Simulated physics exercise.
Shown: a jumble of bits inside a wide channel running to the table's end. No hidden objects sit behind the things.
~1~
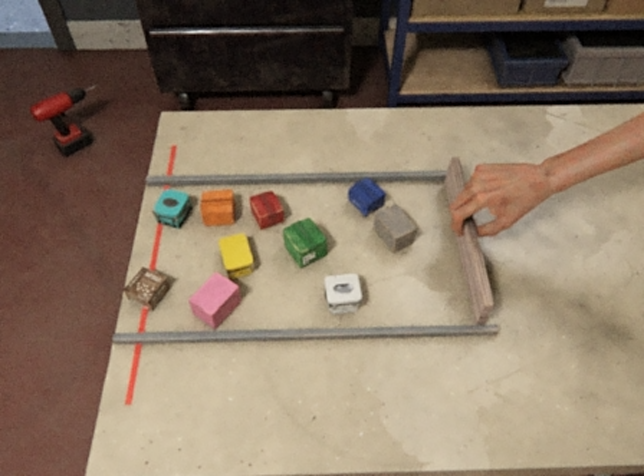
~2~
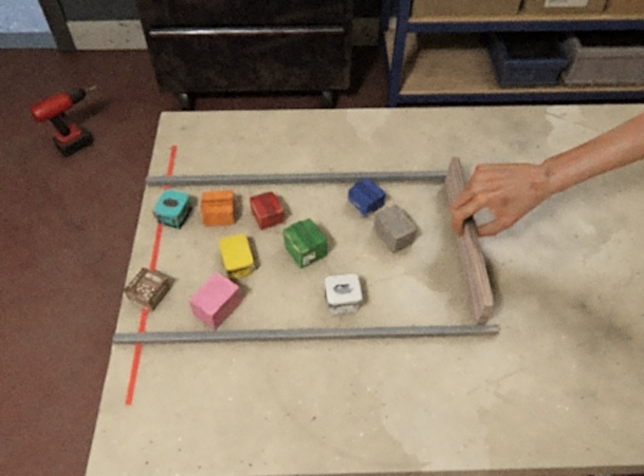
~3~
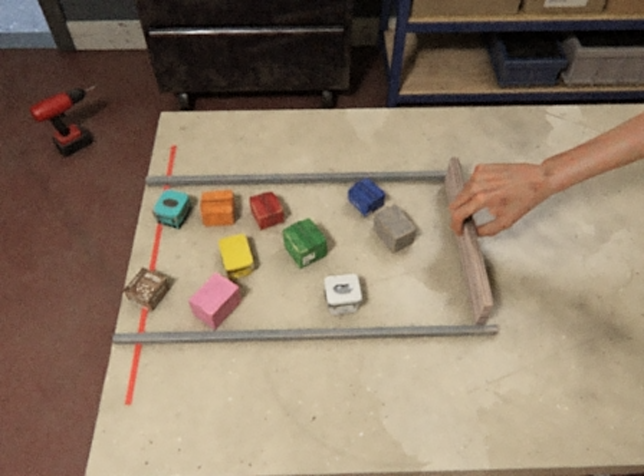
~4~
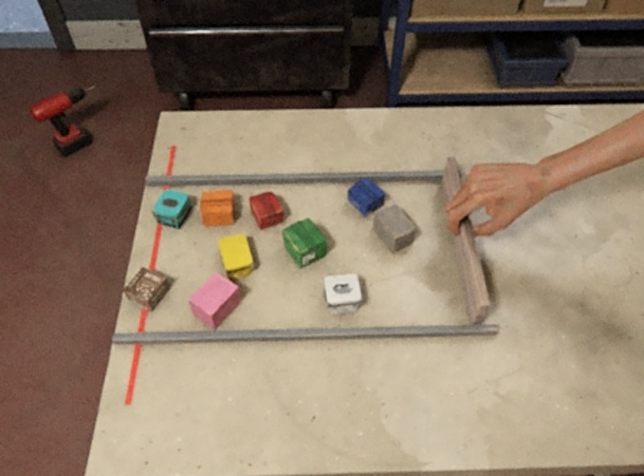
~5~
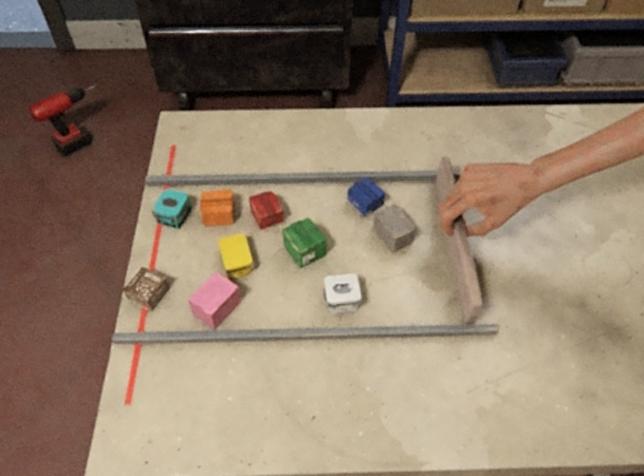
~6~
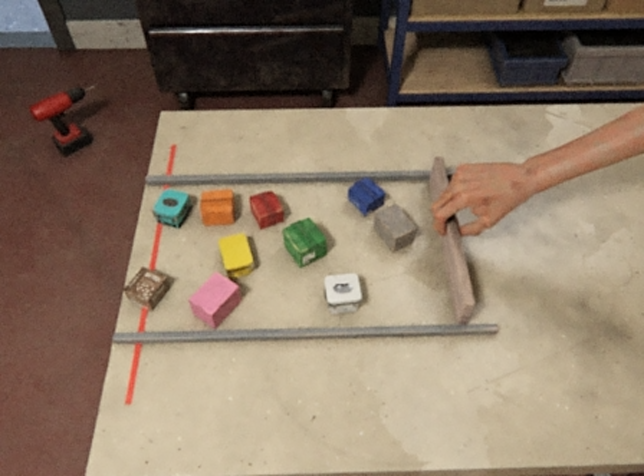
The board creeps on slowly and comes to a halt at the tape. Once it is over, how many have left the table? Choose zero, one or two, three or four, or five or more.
Five or more of them have left the table.
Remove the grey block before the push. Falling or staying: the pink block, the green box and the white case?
The pink block ends up below - the green box remains - the white case remains.
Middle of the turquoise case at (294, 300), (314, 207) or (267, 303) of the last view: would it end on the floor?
Taking the three spots in turn, the turquoise case comes off, then comes off, then comes off.
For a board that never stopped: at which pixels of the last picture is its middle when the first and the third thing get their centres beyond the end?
About (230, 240) and about (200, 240).
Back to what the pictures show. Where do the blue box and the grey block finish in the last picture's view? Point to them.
The blue box ends up near (150, 194), and the grey block near (143, 229).
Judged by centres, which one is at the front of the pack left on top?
The answer is the green box.
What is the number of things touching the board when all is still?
4 end up touching it.
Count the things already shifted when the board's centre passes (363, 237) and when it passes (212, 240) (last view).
At the first place 2, at the second 10.
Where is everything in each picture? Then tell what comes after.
In the first frame, brown box (147, 289); turquoise case (173, 209); orange box (218, 208); board (466, 236); tape (155, 254).
In the second frame, turquoise case (173, 209); green box (305, 243).
In the third frame, orange box (218, 208); grey block (394, 229).
In the fourth frame, brown box (147, 289); blue box (366, 196).
In the fifth frame, turquoise case (172, 209); red box (266, 209).
In the sixth frame, brown box (147, 289); turquoise case (173, 209); orange box (218, 207); board (450, 235); tape (155, 253).
Early on, none off yet; brown box at rest near (147, 289); turquoise case at rest near (173, 209); orange box at rest near (218, 207).
A while later, none off yet; brown box at rest near (147, 289); turquoise case at rest near (173, 209); orange box moving near (209, 208).
Further along, one off so far; brown box leaning a little near (107, 300); turquoise case in the air near (122, 268); orange box travelled well along near (136, 208).
Finally, the number that fall off is five or more; lost, red box, yellow case, pink block, orange box, turquoise case and brown box.
